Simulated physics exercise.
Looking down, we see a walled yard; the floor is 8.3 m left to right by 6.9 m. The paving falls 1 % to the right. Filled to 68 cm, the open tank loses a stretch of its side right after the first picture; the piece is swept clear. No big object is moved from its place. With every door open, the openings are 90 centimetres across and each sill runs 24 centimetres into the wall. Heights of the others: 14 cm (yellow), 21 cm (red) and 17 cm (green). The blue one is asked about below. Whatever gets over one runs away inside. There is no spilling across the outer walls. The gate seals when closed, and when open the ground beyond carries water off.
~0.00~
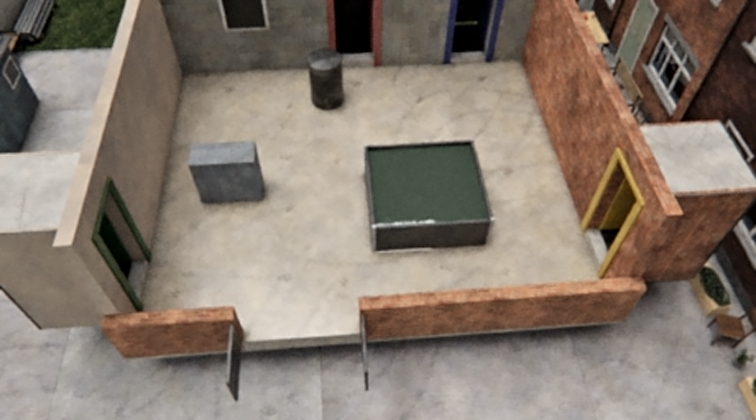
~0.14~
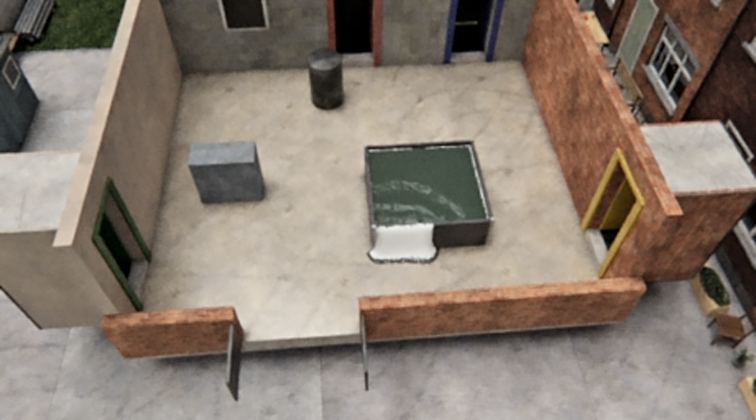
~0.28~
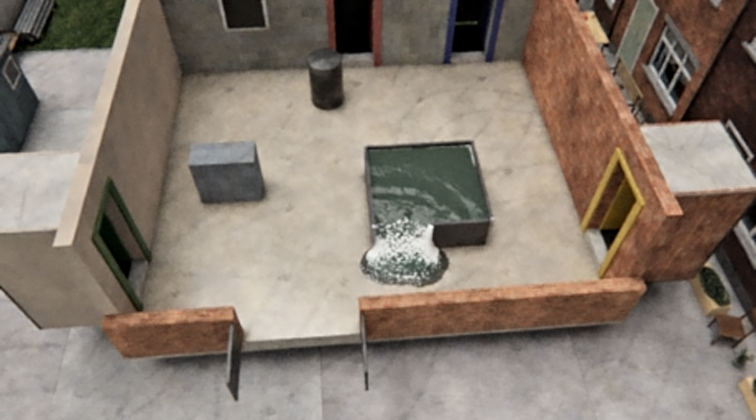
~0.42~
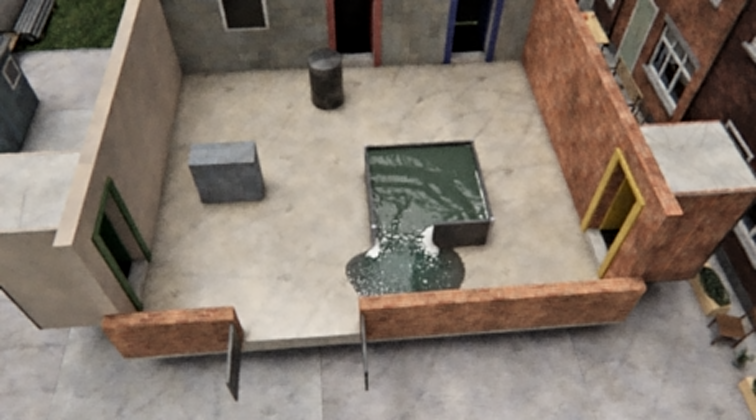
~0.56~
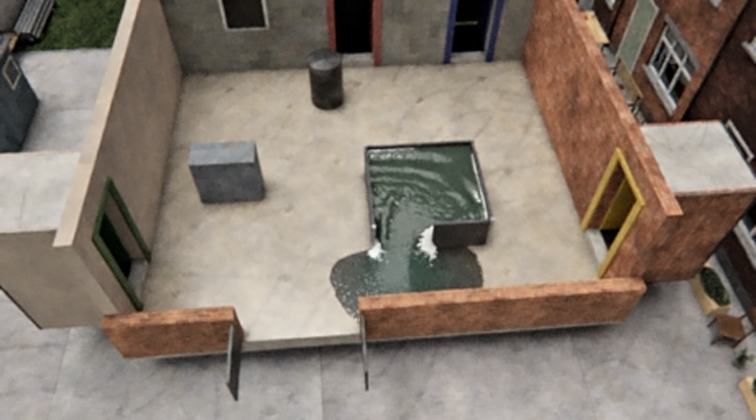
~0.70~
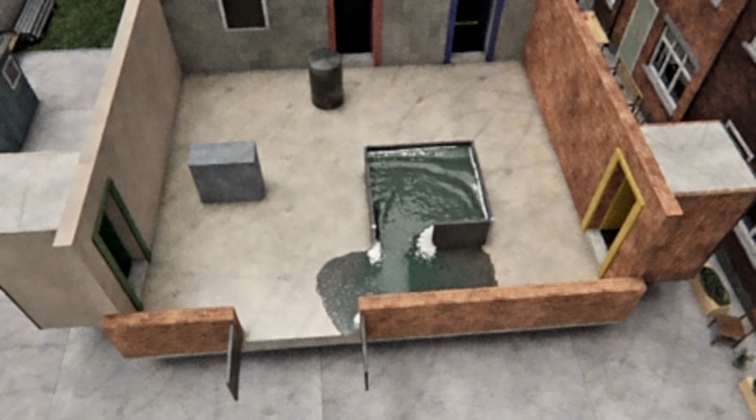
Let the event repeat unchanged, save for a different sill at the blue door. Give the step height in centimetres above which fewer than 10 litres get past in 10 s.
6.5 cm.
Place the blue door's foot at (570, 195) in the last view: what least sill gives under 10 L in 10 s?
Roughly 7.0 cm, give or take.
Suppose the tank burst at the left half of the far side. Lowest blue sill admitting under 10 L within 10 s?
Then it needs around 10.5 cm.
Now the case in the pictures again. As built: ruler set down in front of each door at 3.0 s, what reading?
Lab note, cm: Yellow 21; red 0; blue 0; green 14.
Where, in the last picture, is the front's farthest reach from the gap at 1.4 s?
Front tip: Approx. (581, 305) px.
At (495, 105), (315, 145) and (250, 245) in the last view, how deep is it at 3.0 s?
Ordered as asked: 0, 0, 2 cm.
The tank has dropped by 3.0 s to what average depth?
Mean depth: Approx. 31 cm.
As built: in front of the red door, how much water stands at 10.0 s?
About 3.0 cm.
After 1.4 s water covers 10 % of the floor, deepest (46 cm) near (399, 308); it has not reached the blue door.
After 3.0 s water covers 30 % of the floor, deepest (28 cm) near (410, 317); it has not reached the blue door.
After 10.0 s water covers 80 % of the floor, deepest (10 cm) near (534, 95); 7 cm at the blue door, 0 litres in over its 12 cm sill.
At the blue door as built, the water arrived by 5.6 s and peaked near 9 cm at 7.8 s.
Run again over the same 10 s with other heights there, 18 litres in over 5.5 cm, 3 litres over 7.5 cm. The limit of 10 litres is kept from about 6.5 cm up.
